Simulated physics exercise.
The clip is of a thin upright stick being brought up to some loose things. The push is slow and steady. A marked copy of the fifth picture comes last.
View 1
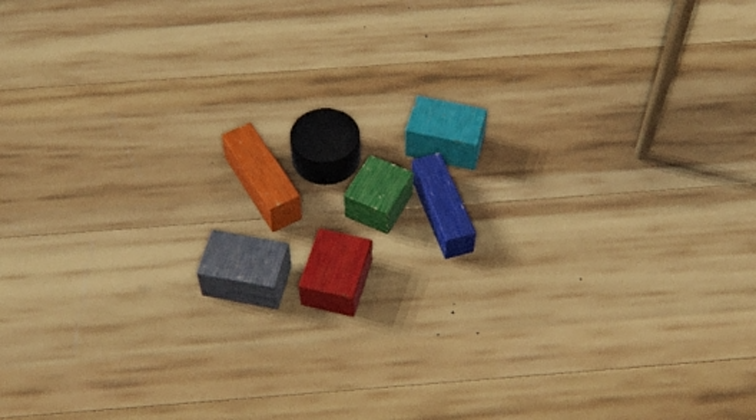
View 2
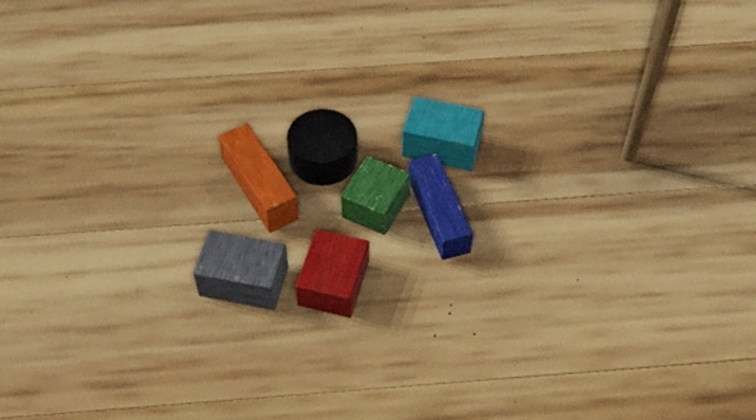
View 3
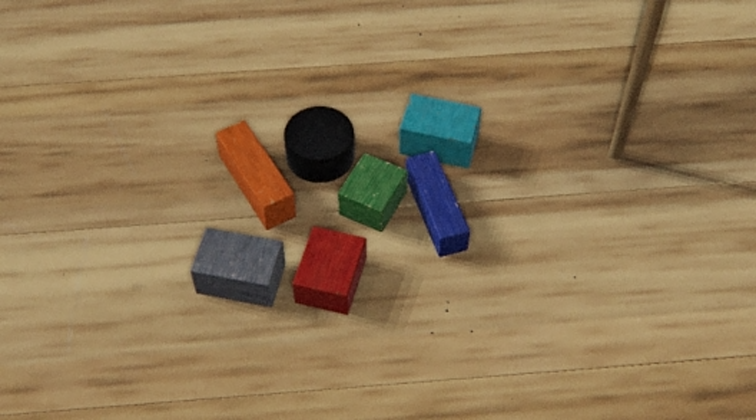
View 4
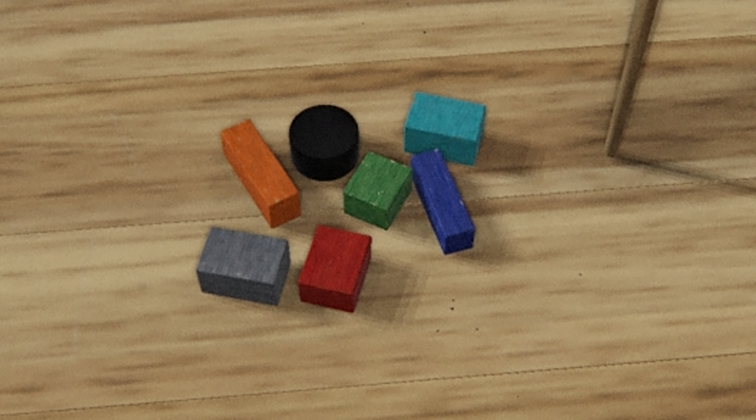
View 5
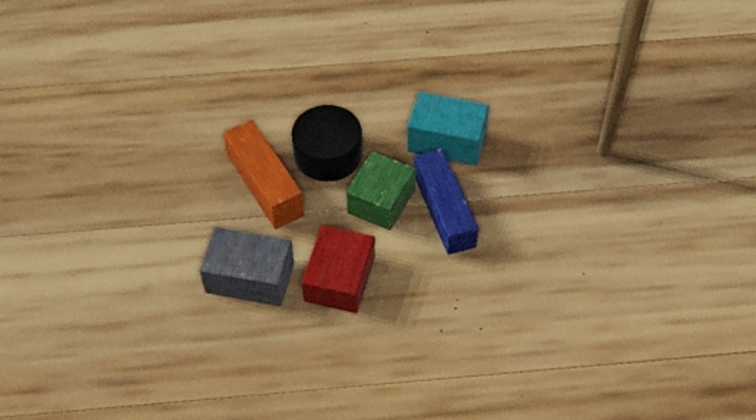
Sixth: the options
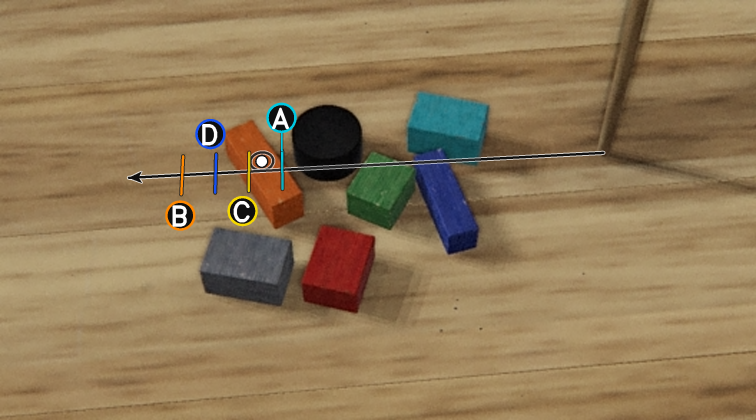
A thin upright stick stands at the upper right of a pale wood-grained surface, seen from above at an angle. To its left sit an orange bar, a black tin, and turquoise, green, blue, grey and red blocks, the grey and red ones nearest the viewer. The stick slides slowly and steadily a short way left, touching nothing, while the objects stay put and the camera wavers slightly left, then right.
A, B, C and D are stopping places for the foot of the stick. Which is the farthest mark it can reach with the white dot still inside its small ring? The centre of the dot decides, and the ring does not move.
The farthest safe stop is A.
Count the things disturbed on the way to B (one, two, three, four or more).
It has moved three.
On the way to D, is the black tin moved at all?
Yes.
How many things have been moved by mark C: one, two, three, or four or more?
Three.
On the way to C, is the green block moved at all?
No.
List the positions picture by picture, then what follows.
Blue bar (443, 206); green block (379, 195); red block (337, 273), in the first picture.
Red block (334, 273); orange bar (259, 177), in the second picture.
Grey block (240, 267); turquoise block (440, 131), in the third picture.
Black tin (325, 143); blue bar (442, 202), in the fourth picture.
Green block (381, 191); red block (339, 269); orange bar (264, 173), in the fifth picture.
On the marked copy, A at (282, 170); B at (182, 175); C at (249, 172); D at (215, 174); the arrow from (603, 153) to (128, 178); the white dot at (262, 161).
Taking A. A third of the way, foot of the stick (489, 160).
Two thirds of the way, foot of the stick (375, 166); turquoise block (403, 115).
When it is over, foot of the stick (282, 171); turquoise block (403, 115); black tin (288, 127); the dot is still in its ring.
As for the rest, B shifts the dotted thing to (234, 193); C shifts the dotted thing to (244, 184); D shifts the dotted thing to (237, 190).
